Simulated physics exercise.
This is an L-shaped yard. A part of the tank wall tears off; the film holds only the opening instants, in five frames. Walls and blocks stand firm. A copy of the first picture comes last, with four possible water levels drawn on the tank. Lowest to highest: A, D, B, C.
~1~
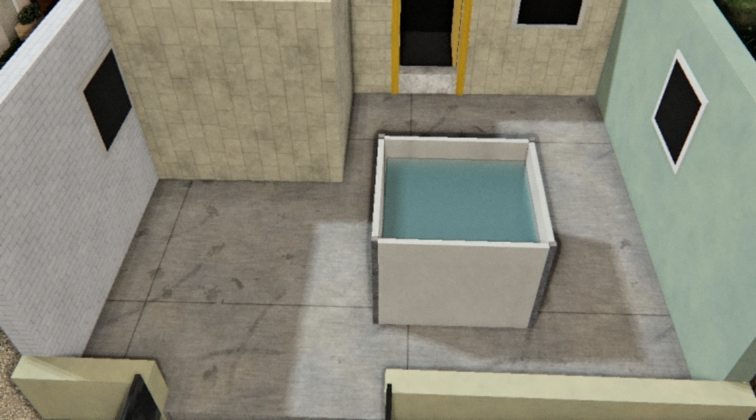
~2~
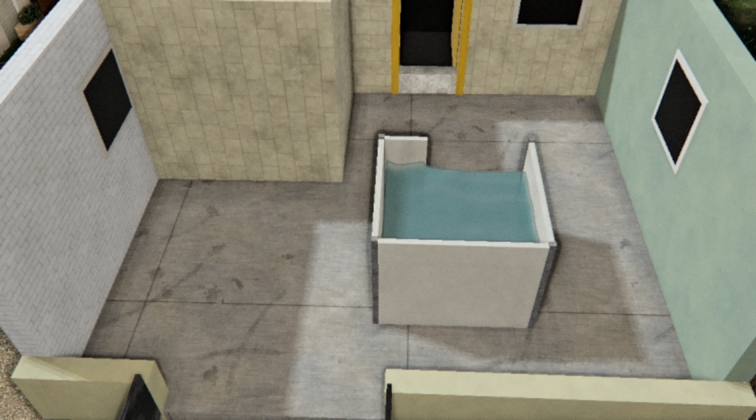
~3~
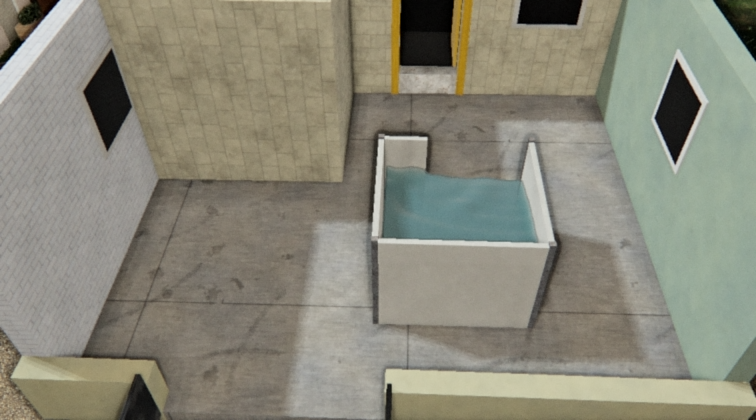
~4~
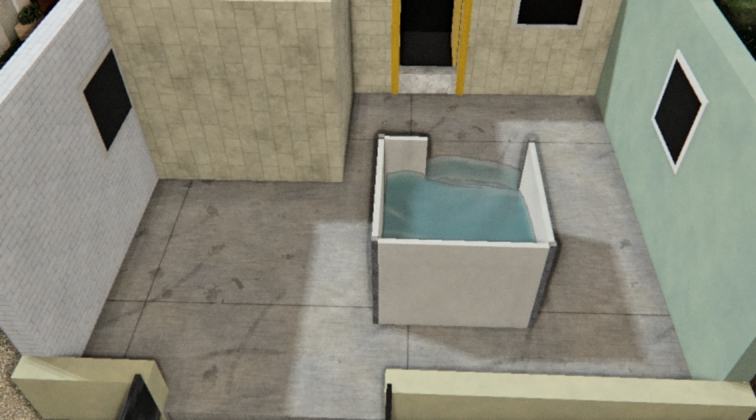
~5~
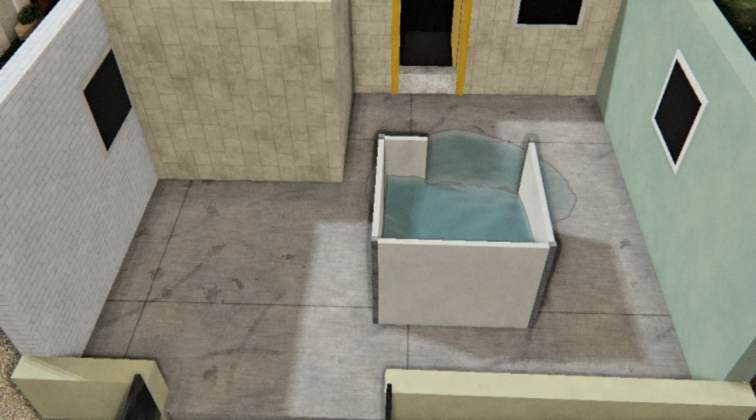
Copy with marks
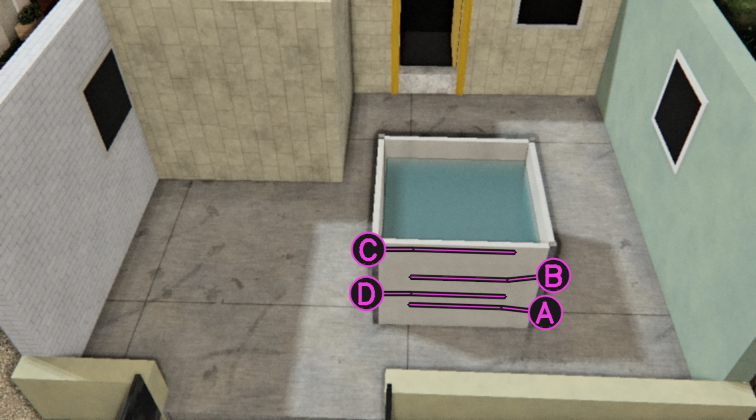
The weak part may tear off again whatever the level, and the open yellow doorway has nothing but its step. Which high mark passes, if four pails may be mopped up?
Mark B.
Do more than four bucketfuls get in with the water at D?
No.
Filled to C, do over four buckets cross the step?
Yes, it does.
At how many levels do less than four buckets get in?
Three of the four.
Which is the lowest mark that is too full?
That would be C.
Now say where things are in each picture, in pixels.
Water in the tank at rest, its middle at (457, 204); foot of the yellow doorway at (427, 93); open gate at (269, 362), in the first picture.
Water covers 1 % of the ground, its front hidden from here, in the second picture.
Water covers 4 % of the ground, its front hidden from here, in the third picture.
Water covers 8 % of the ground, its front hidden from here, in the fourth picture.
Water covers 15 % of the ground, its front hidden from here, in the fifth picture.
In magenta, A at (455, 306); B at (459, 278); C at (463, 250); D at (457, 295); from the bottom up A, D, B, C.
With A, nothing gets over.
With B, a splash gets over, under a bucket.
With C, about 11 bucketfuls get in.
With D, nothing gets over.
